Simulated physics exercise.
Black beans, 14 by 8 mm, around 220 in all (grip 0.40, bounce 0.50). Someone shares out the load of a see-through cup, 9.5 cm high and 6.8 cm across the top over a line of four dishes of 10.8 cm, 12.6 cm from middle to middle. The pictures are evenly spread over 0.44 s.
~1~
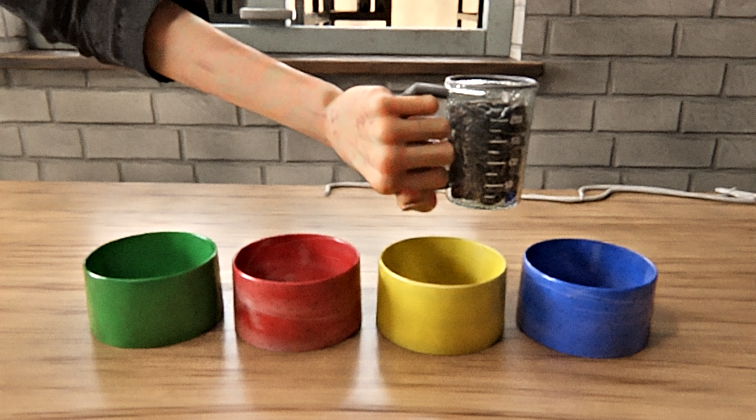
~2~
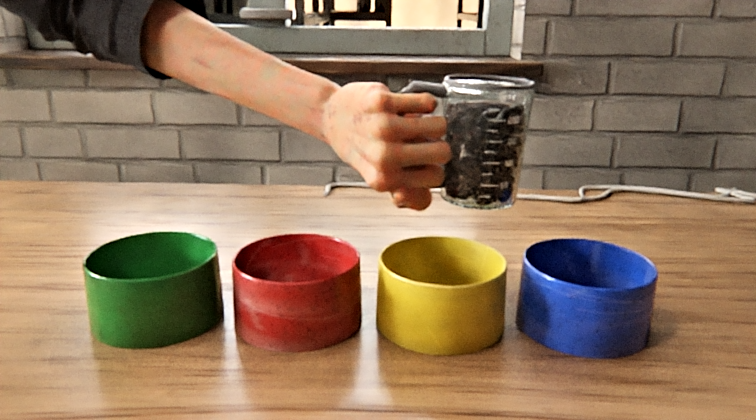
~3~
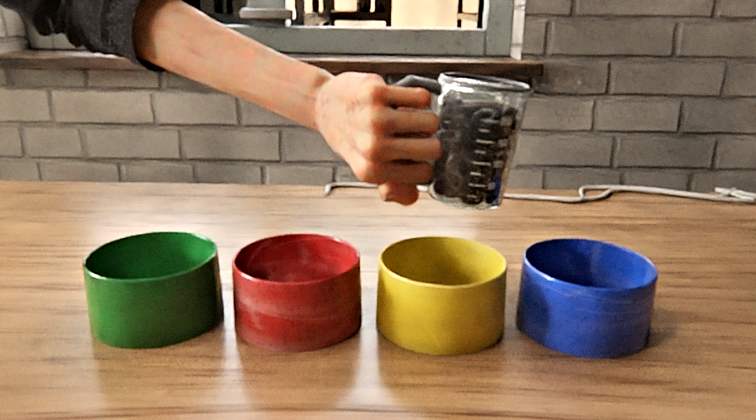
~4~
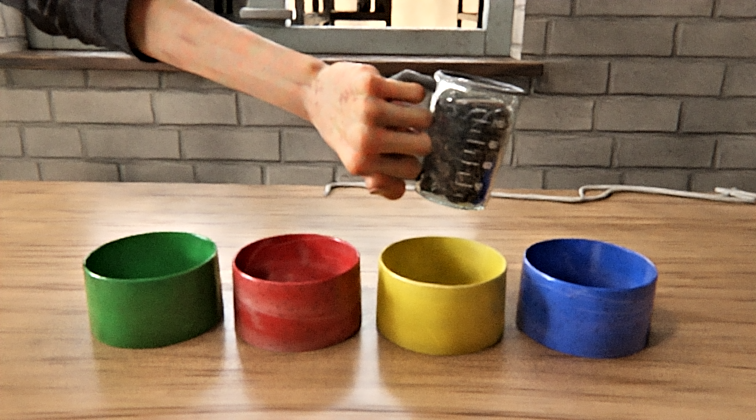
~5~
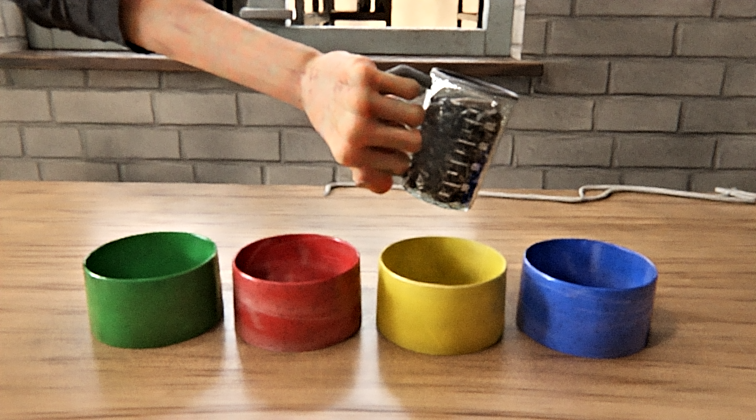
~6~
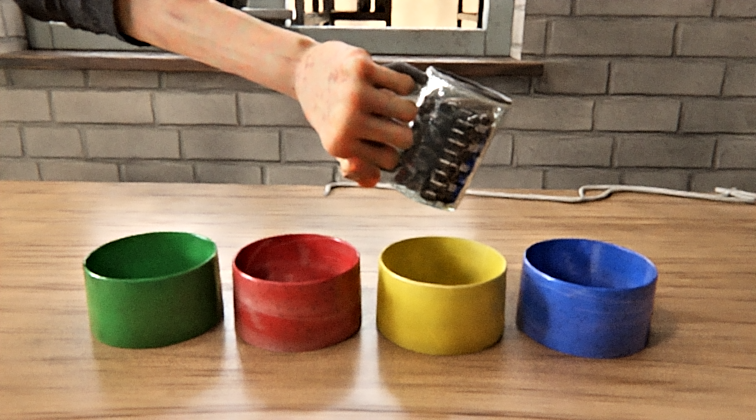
Clear cup of black beans moving slightly left and tilting gradually rightward in a hand above green, red, yellow and blue dishes.
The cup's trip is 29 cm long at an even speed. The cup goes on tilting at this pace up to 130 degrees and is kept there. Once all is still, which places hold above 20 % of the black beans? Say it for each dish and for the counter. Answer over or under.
Red dish: Over; blue dish: Under; green dish: Under; yellow dish: Under; on the counter: Under.
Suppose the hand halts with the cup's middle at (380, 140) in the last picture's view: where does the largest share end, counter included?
The winner: Yellow.
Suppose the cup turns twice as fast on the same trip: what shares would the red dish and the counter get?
Red 0, counter 0.
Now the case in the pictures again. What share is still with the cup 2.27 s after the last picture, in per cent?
About 0 per cent.
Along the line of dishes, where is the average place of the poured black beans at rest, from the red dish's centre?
Some 2 cm to the right.
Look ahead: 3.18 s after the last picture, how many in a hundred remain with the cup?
Some 0 per cent of the load.
Then, 1.36 s after the last picture, tilt 95 degrees; cup holds 95 %.
Then, 2.27 s after the last picture, tilt 130 degrees; cup holds 0 %, red 85 %, yellow 5 %.
Then, 3.18 s after the last picture, tilt 130 degrees; cup holds 0 %, red 85 %, yellow 5 %.
In the end, red 85 %, blue 0 %, green 0 %, yellow 5 %, counter 10 %.
